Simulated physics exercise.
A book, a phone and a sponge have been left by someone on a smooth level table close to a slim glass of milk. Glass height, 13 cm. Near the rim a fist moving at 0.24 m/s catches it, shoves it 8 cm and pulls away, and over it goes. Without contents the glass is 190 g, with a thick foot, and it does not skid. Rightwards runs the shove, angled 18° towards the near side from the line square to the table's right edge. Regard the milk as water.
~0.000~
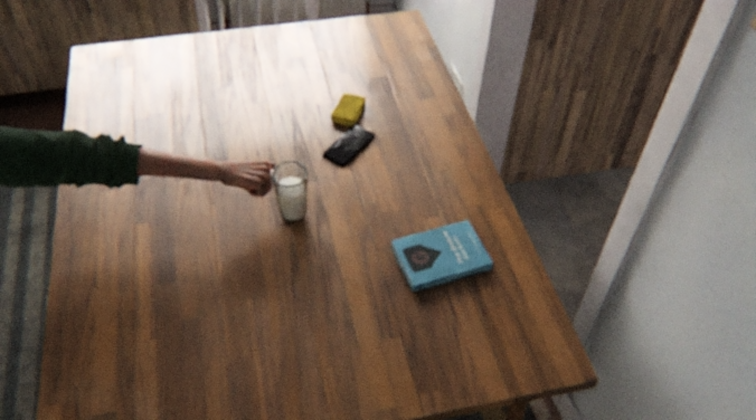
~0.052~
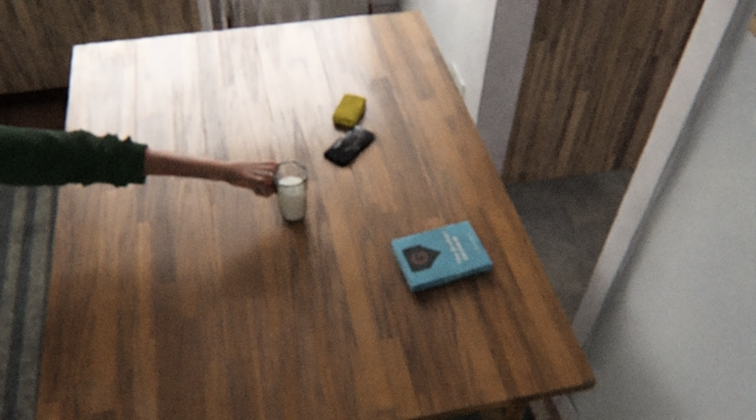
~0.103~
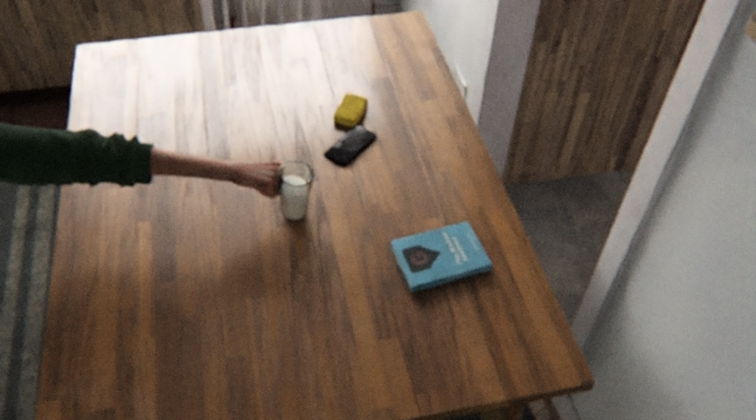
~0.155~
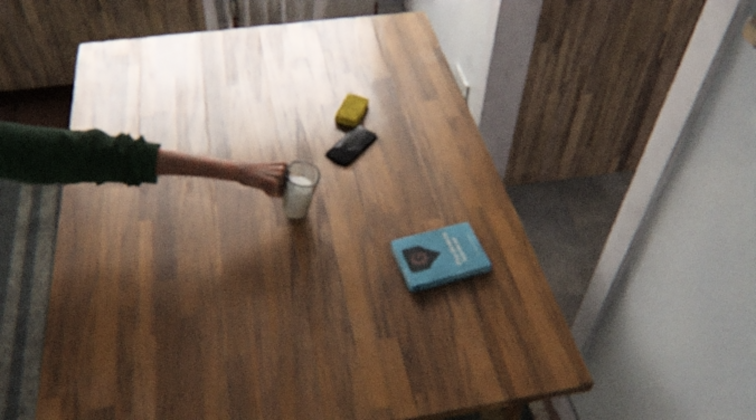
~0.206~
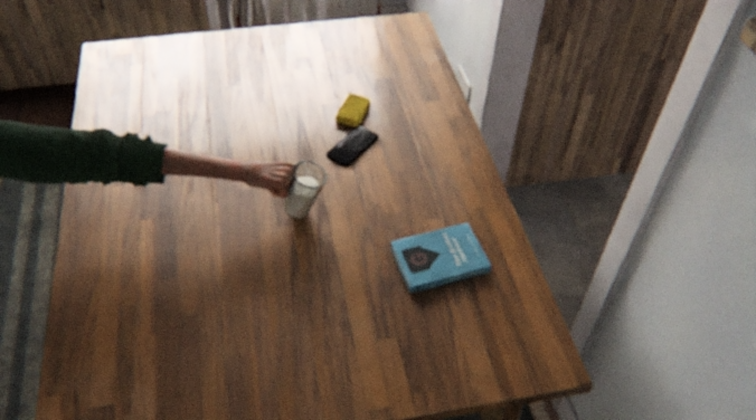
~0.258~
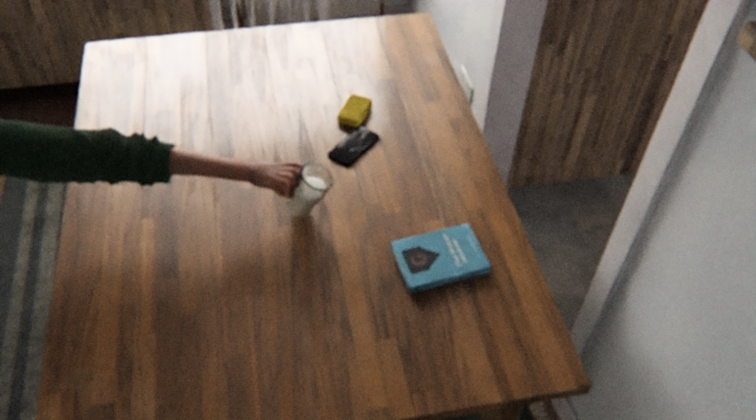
On a wooden table, a green-sleeved arm reaching from the left pushes a glass of milk, tilting it rightwards near a blue book.
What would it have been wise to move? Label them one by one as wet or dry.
Book - wet; phone - dry; sponge - dry.
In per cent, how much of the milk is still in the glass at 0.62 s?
About 68 %.
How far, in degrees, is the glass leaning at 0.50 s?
About 76 degrees.
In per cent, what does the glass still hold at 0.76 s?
It is near 40 in a hundred.
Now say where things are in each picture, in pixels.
The first picture shows tilt 0°; the fist is at (261, 176); surface from (276, 189) to (305, 185); the book is at (442, 251); the phone is at (349, 144); the sponge is at (349, 105).
The second picture shows tilt 0°; the fist is at (266, 177); surface from (277, 189) to (305, 185).
The third picture shows tilt 6°; the fist is at (272, 177); surface from (280, 183) to (308, 185).
The fourth picture shows tilt 12°; the fist is at (278, 177); surface from (285, 184) to (314, 184).
The fifth picture shows tilt 18°; the fist is at (283, 177); surface from (290, 186) to (319, 182).
The sixth picture shows tilt 25°; the fist is at (289, 178); surface from (294, 188) to (325, 182).
Then, 0.50 s in, the tilt is 77° and 100 per cent is in the glass, 0 has run off the table; wet so far, nothing.
Then, 0.62 s in, the tilt is 86° and 68 per cent is in the glass, 0 has run off the table; wet so far, nothing.
Then, 0.76 s in, the tilt is 86° and 40 per cent is in the glass, 0 has run off the table; wet so far, book.
Then, 1.00 s in, the tilt is 86° and 20 per cent is in the glass, 7 has run off the table; wet so far, book.
Finally, 6 per cent is in the glass, 37 has run off the table; wet so far, book.
